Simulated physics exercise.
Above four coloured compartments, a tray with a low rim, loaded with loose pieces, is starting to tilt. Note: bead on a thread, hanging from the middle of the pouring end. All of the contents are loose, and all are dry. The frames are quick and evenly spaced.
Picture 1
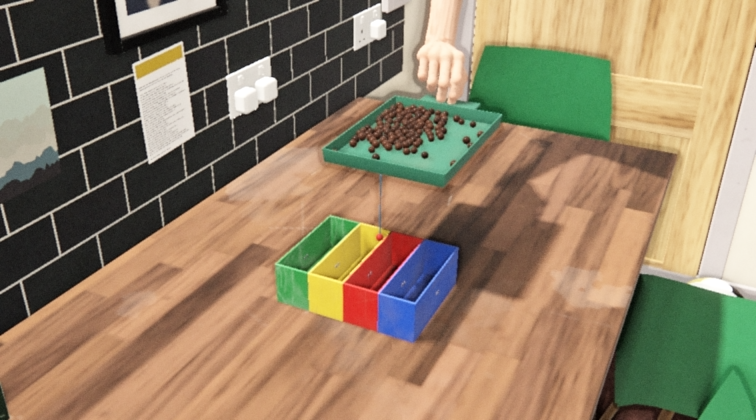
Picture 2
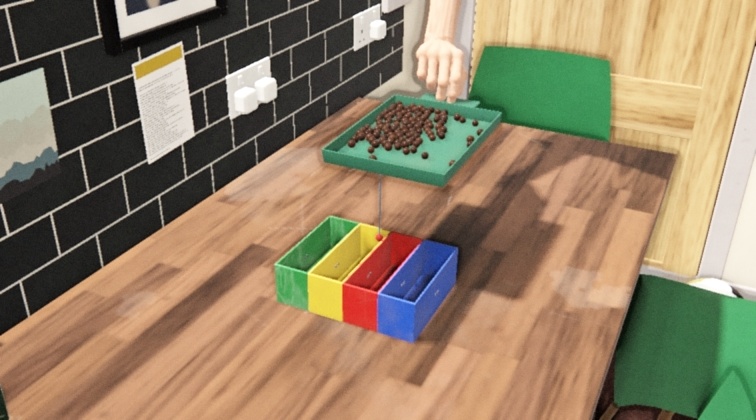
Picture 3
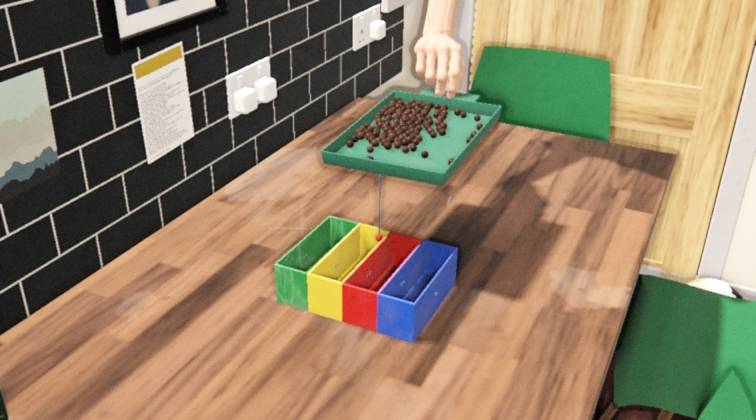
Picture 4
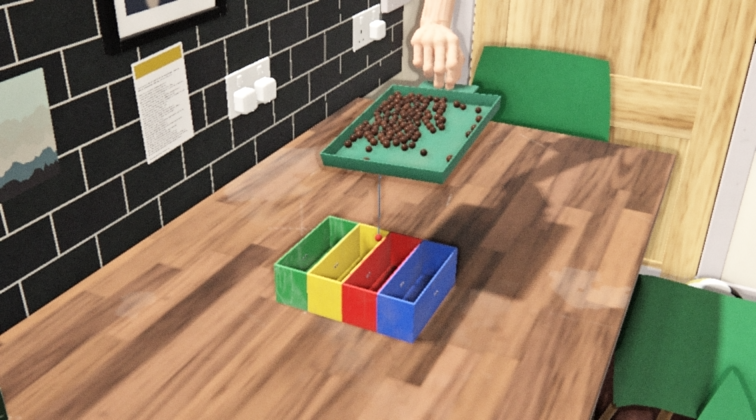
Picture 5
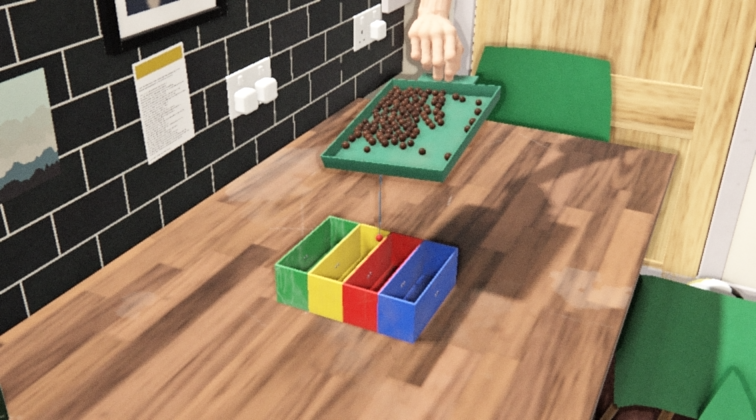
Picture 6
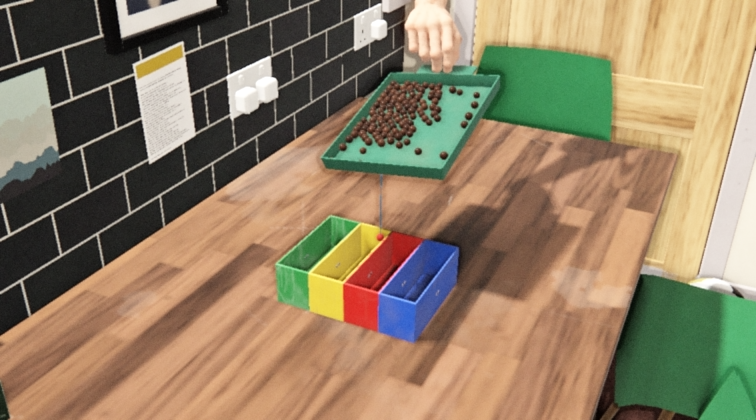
A hand slowly tilts a green tray of chocolate balls above four coloured compartments.
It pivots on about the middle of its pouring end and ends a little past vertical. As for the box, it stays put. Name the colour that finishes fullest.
Green.
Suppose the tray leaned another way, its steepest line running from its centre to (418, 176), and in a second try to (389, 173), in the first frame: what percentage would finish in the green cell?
0 % and 10 %.
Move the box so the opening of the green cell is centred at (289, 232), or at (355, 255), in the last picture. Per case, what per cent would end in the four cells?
Roughly 100 per cent, and 0 per cent.
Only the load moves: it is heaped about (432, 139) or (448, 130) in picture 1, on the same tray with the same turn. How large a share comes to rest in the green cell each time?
First try 70 %, second try 80 %.
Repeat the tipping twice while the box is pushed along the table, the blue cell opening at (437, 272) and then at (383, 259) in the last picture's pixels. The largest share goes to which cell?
Green, then the cell in yellow.
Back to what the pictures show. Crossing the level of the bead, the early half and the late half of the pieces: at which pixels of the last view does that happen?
Early half (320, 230), late half (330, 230).
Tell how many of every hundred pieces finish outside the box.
Result: Near 20 % of the load.
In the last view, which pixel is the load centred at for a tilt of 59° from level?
The middle of the pieces shows up near (357, 137).
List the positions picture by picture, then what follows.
In the first frame, corners of the pouring end at (324, 148) and (444, 174), level; middle of the load at (410, 128), chocolate balls; bead on its thread at (380, 238); green cell at (293, 284); yellow cell at (326, 293); red cell at (361, 304); blue cell at (396, 314).
In the second frame, corners of the pouring end at (324, 149) and (443, 173), level; middle of the load at (410, 128).
In the third frame, corners of the pouring end at (323, 151) and (443, 172), tipped barely, lowest at the left corner; middle of the load at (410, 125), a small part on the move.
In the fourth frame, corners of the pouring end at (322, 153) and (441, 171), tipped a little, lowest at the left corner; middle of the load at (409, 120), a small part on the move.
In the fifth frame, corners of the pouring end at (322, 155) and (441, 169), tipped a little, lowest at the left corner; middle of the load at (407, 116), a small part on the move.
In the sixth frame, corners of the pouring end at (323, 157) and (441, 167), tipped clearly, lowest at the left corner; middle of the load at (404, 113), nearly all on the move; green cell at (293, 284); yellow cell at (326, 293); red cell at (361, 304); blue cell at (397, 314).
Soon, tray tipped steeply; nearly all on the tray; a stray few falling or outside the box.
A while on, tray tipped right over; about a quarter on the tray; about half in the green cell; a small part in the yellow cell; a stray few in the red cell; about a quarter falling or outside the box.
Towards the end, tray tipped past a quarter turn; most in the green cell; a small part in the yellow cell; a stray few in the red cell; about a quarter falling or outside the box.
Finally, tray tipped past a quarter turn; most in the green cell; a small part in the yellow cell; a stray few in the red cell; none in the blue cell; about a quarter outside the box.
